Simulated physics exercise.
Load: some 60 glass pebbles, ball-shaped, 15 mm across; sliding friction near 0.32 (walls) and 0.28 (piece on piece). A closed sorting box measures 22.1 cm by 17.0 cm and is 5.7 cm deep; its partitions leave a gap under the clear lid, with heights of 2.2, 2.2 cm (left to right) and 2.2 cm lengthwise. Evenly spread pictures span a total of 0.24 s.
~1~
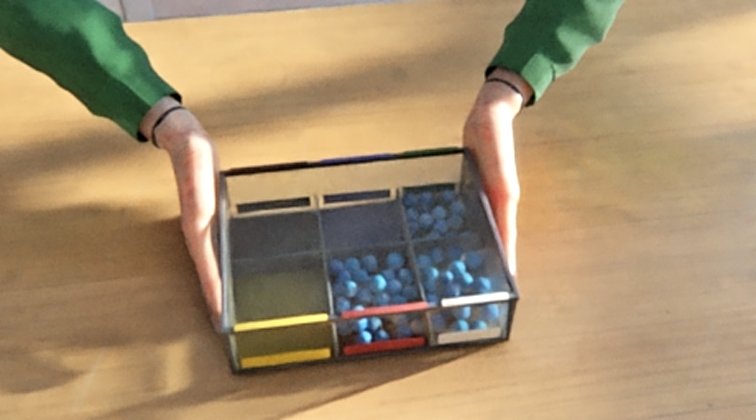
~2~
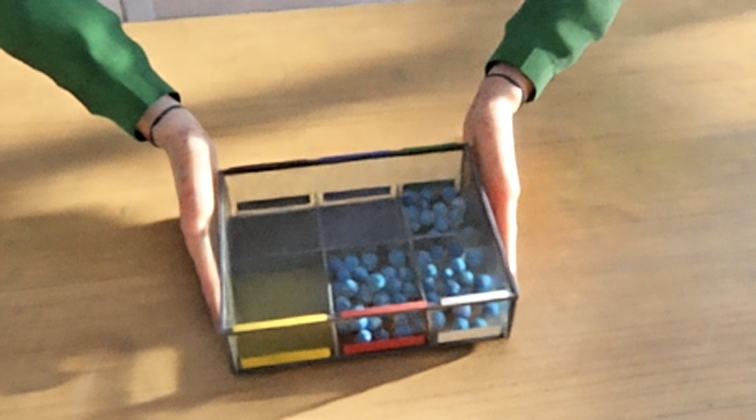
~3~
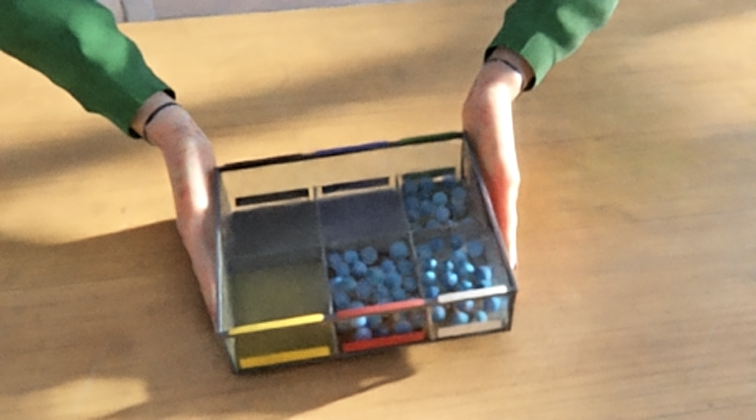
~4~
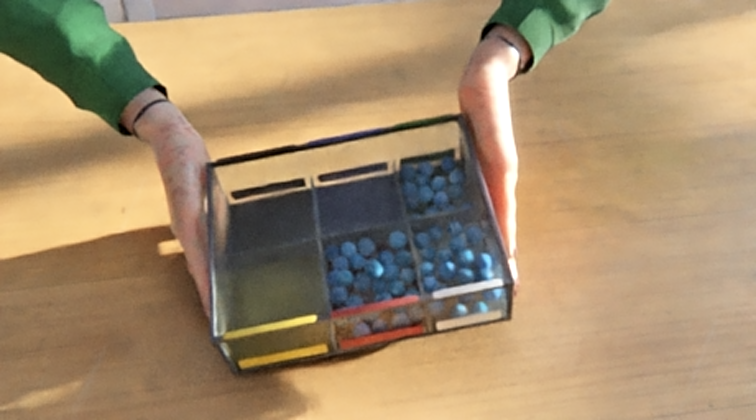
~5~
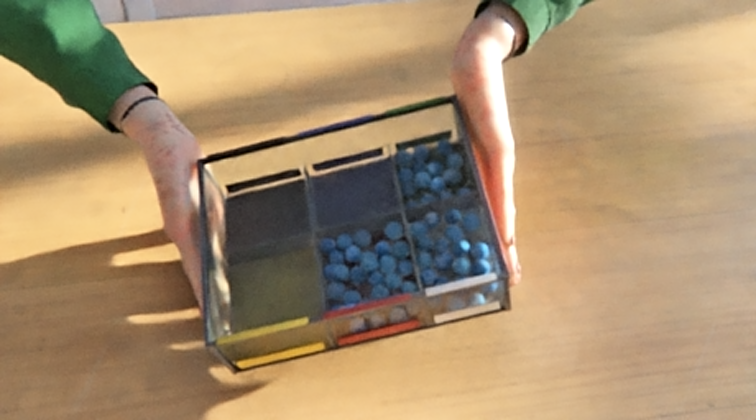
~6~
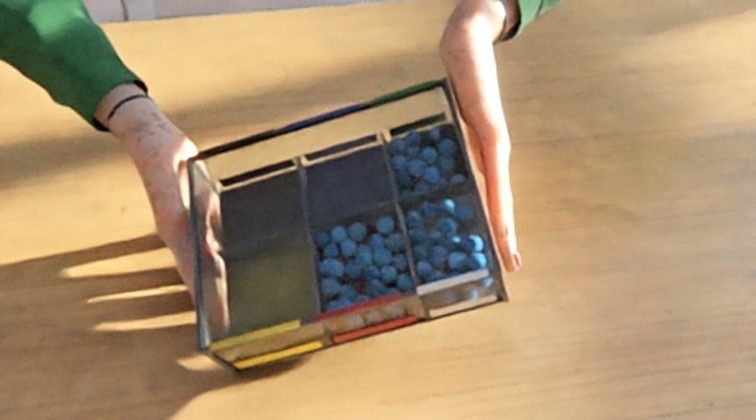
A clear-lidded sorting box rests between two hands on a sunlit wooden table, seen from above at an angle. Blue ball-shaped pebbles fill the front middle, front right and back right compartments, while the others are empty, with yellow, red and white strips along the front and green sleeves above. The hands gradually tilt and turn the box, its right side rising higher, while the pebbles barely shift.
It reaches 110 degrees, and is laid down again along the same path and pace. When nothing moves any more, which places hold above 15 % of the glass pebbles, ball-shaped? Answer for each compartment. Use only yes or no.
Red: Yes; blue: No; green: No; yellow: Yes; white: No; black: No.
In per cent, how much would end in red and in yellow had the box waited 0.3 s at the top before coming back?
Red 15; yellow 85.
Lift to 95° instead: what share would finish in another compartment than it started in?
Roughly 90 %.
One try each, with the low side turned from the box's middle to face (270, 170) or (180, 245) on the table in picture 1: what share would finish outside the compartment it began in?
100 and 100 %.
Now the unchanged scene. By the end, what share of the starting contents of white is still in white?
About 0 in a hundred.
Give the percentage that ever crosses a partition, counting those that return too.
Roughly 95 per cent.
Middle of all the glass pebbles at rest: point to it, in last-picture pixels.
Centre at rest: Approx. (291, 320) px.
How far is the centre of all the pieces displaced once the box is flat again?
Roughly 10.5 cm.
Then, 0.86 s after the last picture, tilt 110 degrees; red 50 %, blue 10 %, green 5 %, yellow 25 %, white 15 %.
Then, 1.42 s after the last picture, tilt 48 degrees; red 20 %, yellow 80 %.
Then, 2.05 s after the last picture, tilt 0 degrees; red 20 %, yellow 80 %.
In the end, red 20 %, blue 0 %, green 0 %, yellow 80 %, white 0 %, black 0 %.
